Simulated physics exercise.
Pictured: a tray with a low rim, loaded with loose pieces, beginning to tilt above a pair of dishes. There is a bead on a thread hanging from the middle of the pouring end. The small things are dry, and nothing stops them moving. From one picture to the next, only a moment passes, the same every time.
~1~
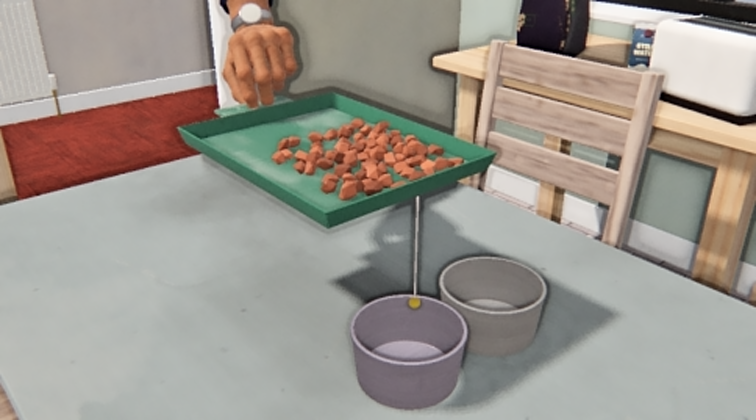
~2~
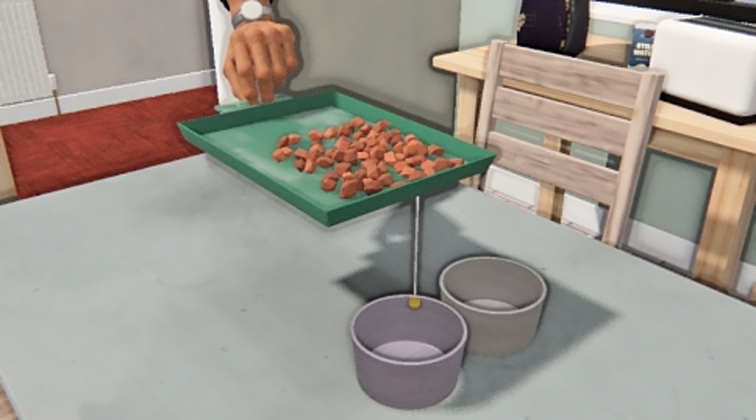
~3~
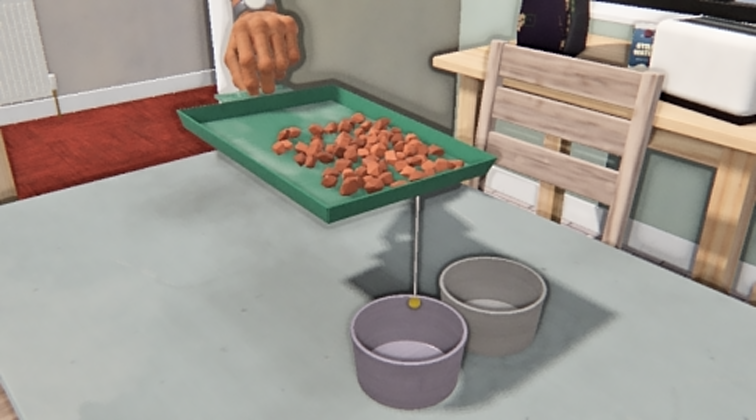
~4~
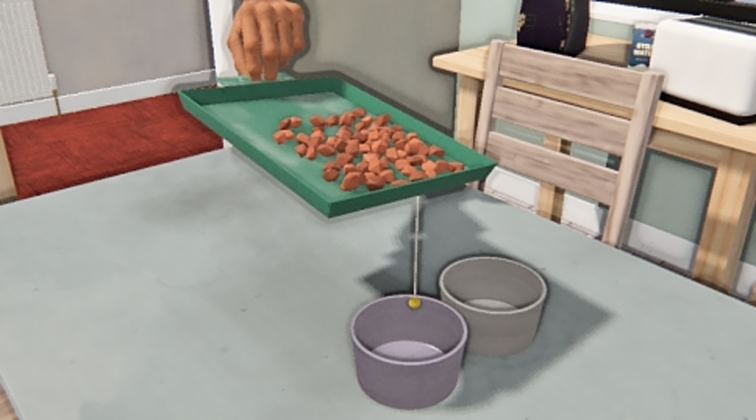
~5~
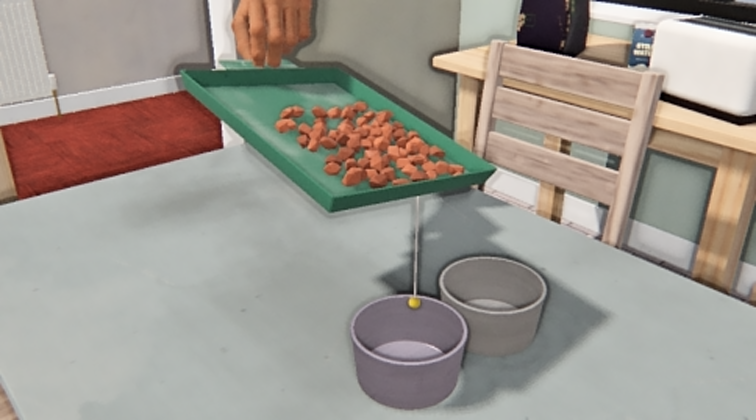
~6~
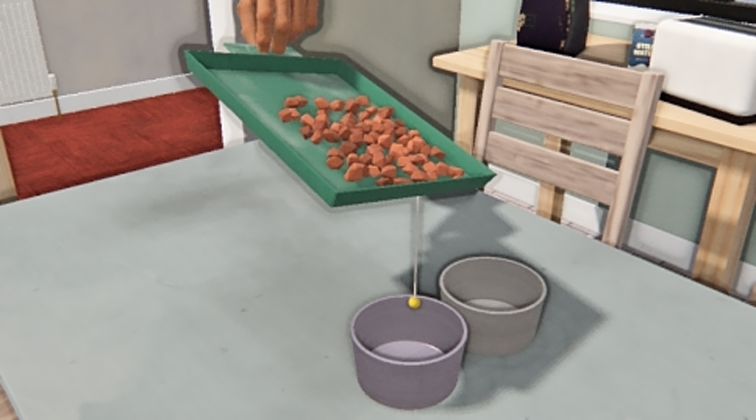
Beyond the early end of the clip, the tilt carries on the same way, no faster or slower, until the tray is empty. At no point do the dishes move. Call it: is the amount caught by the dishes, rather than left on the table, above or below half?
Above half.
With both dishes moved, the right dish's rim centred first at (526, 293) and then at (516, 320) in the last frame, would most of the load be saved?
First try: A minority; second try: A minority.
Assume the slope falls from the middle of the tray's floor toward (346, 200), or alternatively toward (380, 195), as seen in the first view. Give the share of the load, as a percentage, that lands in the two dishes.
First case around 30 per cent, second case 30 per cent.
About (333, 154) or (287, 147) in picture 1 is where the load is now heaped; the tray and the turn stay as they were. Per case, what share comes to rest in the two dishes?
You'd get about 90 per cent first and about 80 per cent second.
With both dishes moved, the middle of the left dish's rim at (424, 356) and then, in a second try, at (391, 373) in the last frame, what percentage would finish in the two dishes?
You'd get 40 in a hundred first and 30 in a hundred after that.
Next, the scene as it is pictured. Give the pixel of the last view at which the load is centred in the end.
Centre at rest, last view: Approx. (480, 318).
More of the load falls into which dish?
That's the right side.
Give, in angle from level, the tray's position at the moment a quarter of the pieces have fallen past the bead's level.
At about 90°.
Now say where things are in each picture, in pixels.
Corners of the pouring end near (328, 208) and (489, 152), level; middle of the load near (371, 154), bits of crushed brick; left dish near (448, 375); right dish near (531, 324); bead on its thread near (415, 302), in the first picture.
Corners of the pouring end near (328, 207) and (489, 153), level; middle of the load near (371, 153), in the second picture.
Corners of the pouring end near (329, 203) and (489, 156), tipped barely, lowest at the right corner; middle of the load near (372, 150), in the third picture.
Corners of the pouring end near (331, 198) and (490, 161), tipped a little, lowest at the right corner; middle of the load near (373, 146), in the fourth picture.
Corners of the pouring end near (334, 193) and (490, 166), tipped a little, lowest at the right corner; middle of the load near (374, 142), in the fifth picture.
Corners of the pouring end near (338, 188) and (490, 172), tipped clearly, lowest at the right corner; middle of the load near (376, 138); left dish near (448, 375); right dish near (531, 324), in the sixth picture.
Shortly afterwards, tray tipped steeply; all but a few on the tray; only a few in the air.
Next, tray tipped right over; near a quarter on the tray; near a third in the right dish; only a few outside both; near a quarter in the air.
Some moments later, tray tipped past a quarter turn; only a few in the left dish; the bulk in the right dish; a little outside both.
In the end, tray tipped past a quarter turn; only a few in the left dish; the bulk in the right dish; a little outside both.
